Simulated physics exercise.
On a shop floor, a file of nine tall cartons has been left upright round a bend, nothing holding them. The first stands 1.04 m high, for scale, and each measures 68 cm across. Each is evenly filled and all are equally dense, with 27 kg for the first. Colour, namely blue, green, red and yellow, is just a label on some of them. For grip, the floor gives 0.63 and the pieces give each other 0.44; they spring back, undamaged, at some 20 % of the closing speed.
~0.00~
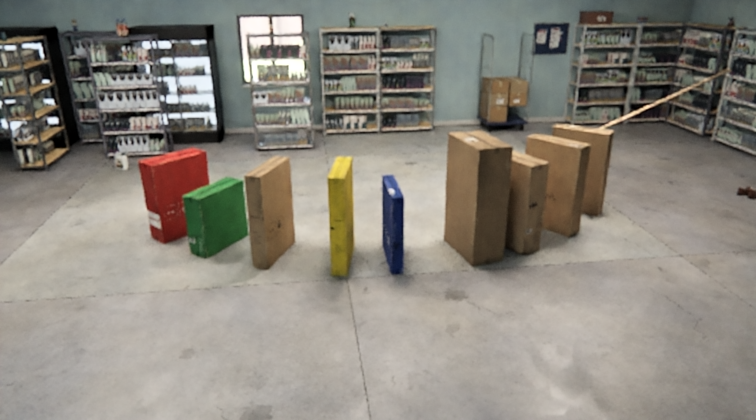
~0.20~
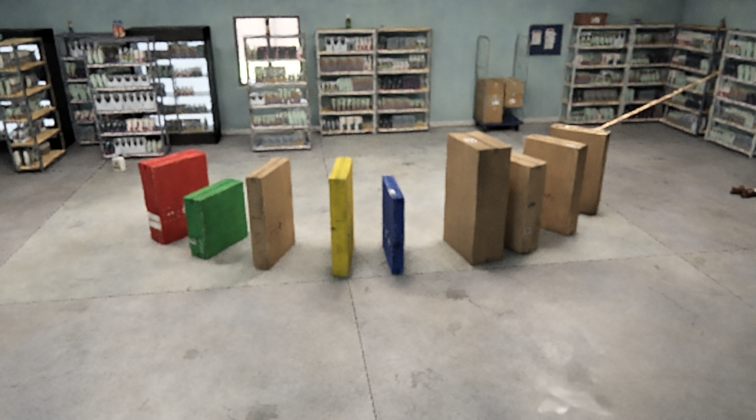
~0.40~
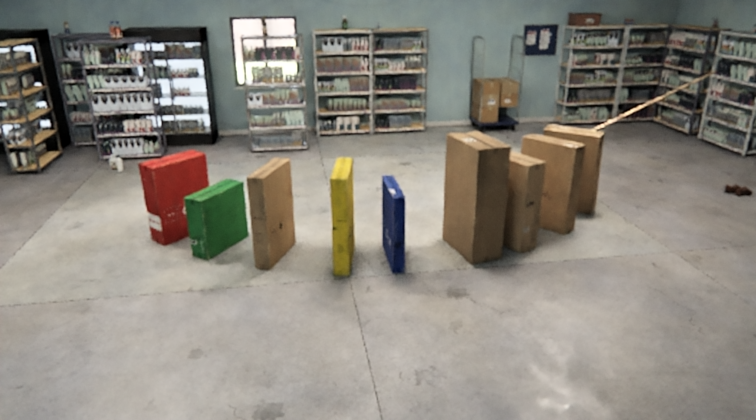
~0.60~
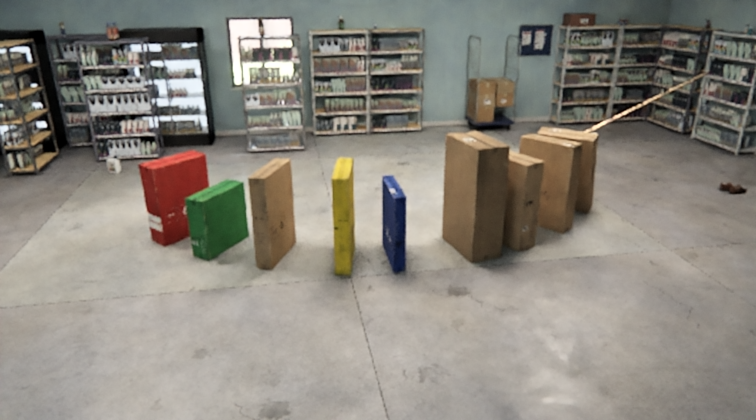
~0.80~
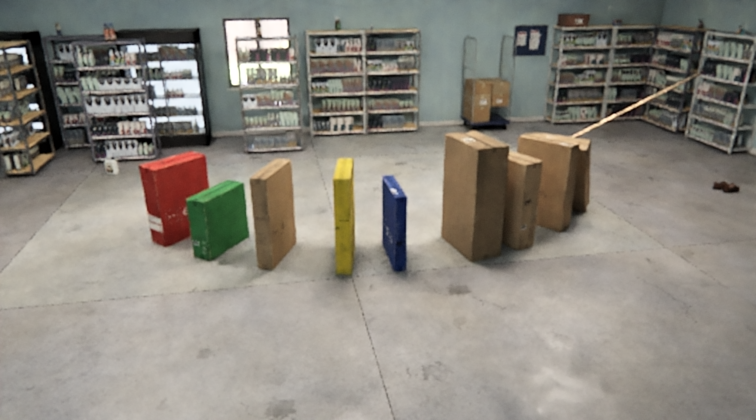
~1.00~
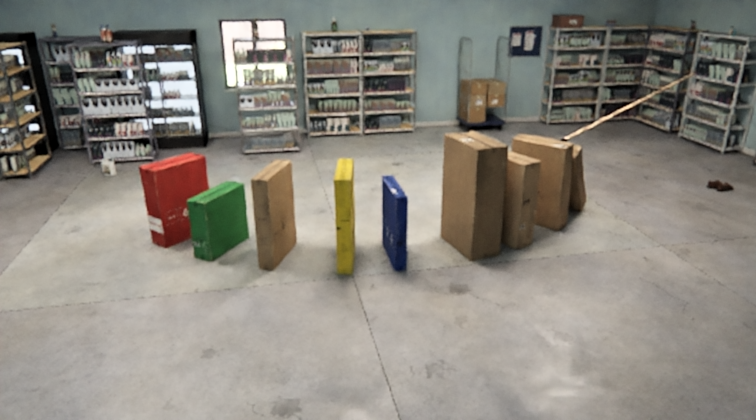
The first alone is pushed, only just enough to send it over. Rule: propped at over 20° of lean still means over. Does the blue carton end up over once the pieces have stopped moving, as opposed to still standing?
No, oh, that one makes it.
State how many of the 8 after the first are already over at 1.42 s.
1 by then.
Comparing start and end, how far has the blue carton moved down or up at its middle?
It ends some 0 cm lower.
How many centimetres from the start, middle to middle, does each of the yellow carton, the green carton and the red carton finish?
Displacements: Yellow = 0, green = 0, red = 0 (cm).
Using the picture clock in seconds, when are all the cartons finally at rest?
Rest time: Around 1.5 s.
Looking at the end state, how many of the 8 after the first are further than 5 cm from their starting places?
Count: 2.
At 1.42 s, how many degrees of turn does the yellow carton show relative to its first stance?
Roughly 0°.
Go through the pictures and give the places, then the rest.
In the first frame (pixels give the middle of a visible side; the camera moves round a little), pole end 15 cm from the first carton; blue carton (398, 237); green carton (226, 219); yellow carton (338, 229); none of the others has stirred.
The second frame shows pole end 30 mm from the first carton; blue carton (398, 237).
The third frame shows pole end pushing; blue carton (399, 237); none of the others has stirred.
The fourth frame shows pole end pushing; blue carton (400, 236); none of the others has stirred.
The fifth frame shows pole end stopped; blue carton (401, 235); none of the others has stirred.
The sixth frame shows pole end (567, 140) stopped; blue carton (401, 235); green carton (229, 222); yellow carton (344, 229); steepest lean 5°, the carton at (566, 189); one has shifted.
After 1.20 s, none of the 8 other cartons over, 1 disturbed; blue carton unmoved.
After 1.42 s, 1 of the 8 other cartons over; blue carton unmoved.
In the end (1.9 s), 1 of the 8 other cartons over; blue carton unmoved; green carton unmoved; yellow carton unmoved. Seven left standing. From the last view, middles, blue carton near (394, 222), green carton near (220, 220).
